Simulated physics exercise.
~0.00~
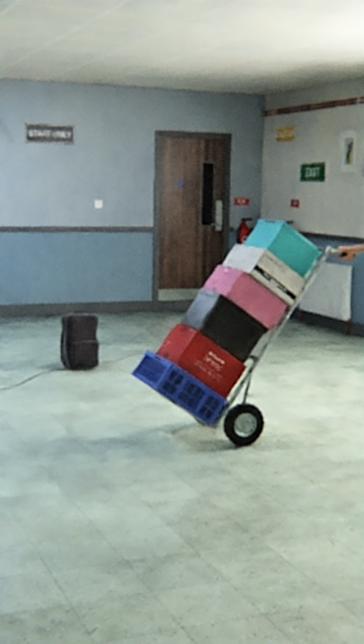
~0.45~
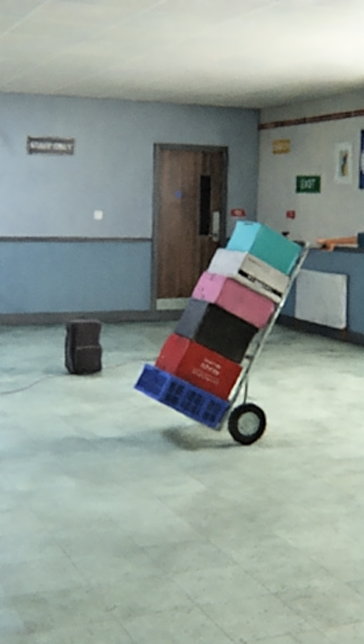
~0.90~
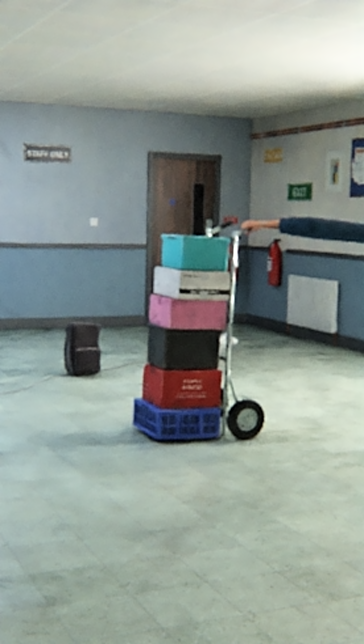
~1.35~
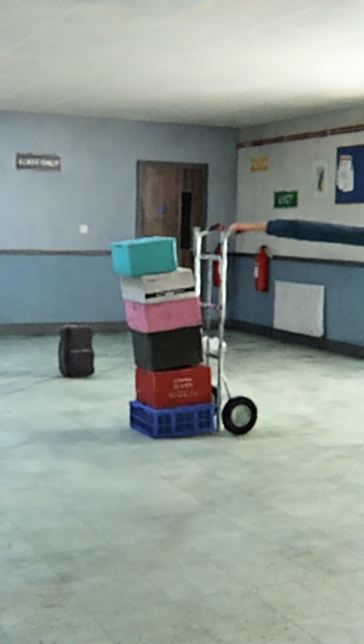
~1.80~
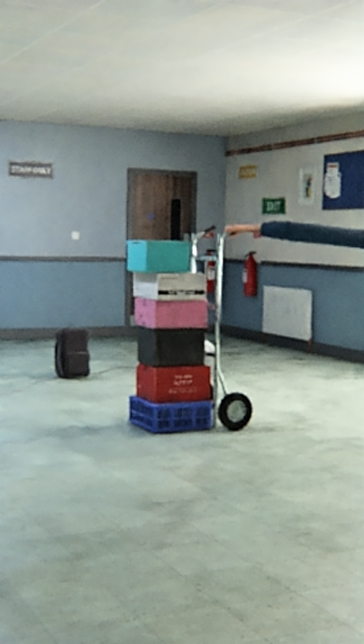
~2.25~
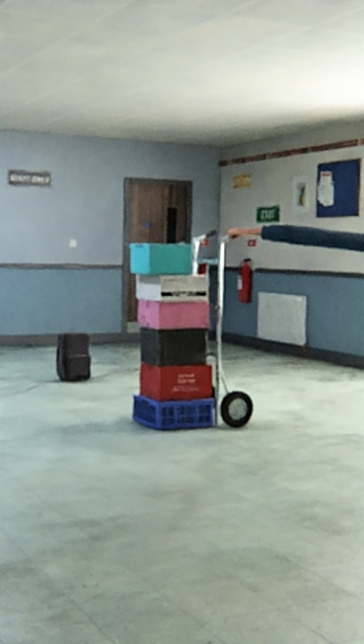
In a bare hall, an arm swings a tilted hand truck upright, its six stacked crates and boxes leaning left, then settling unspilled.
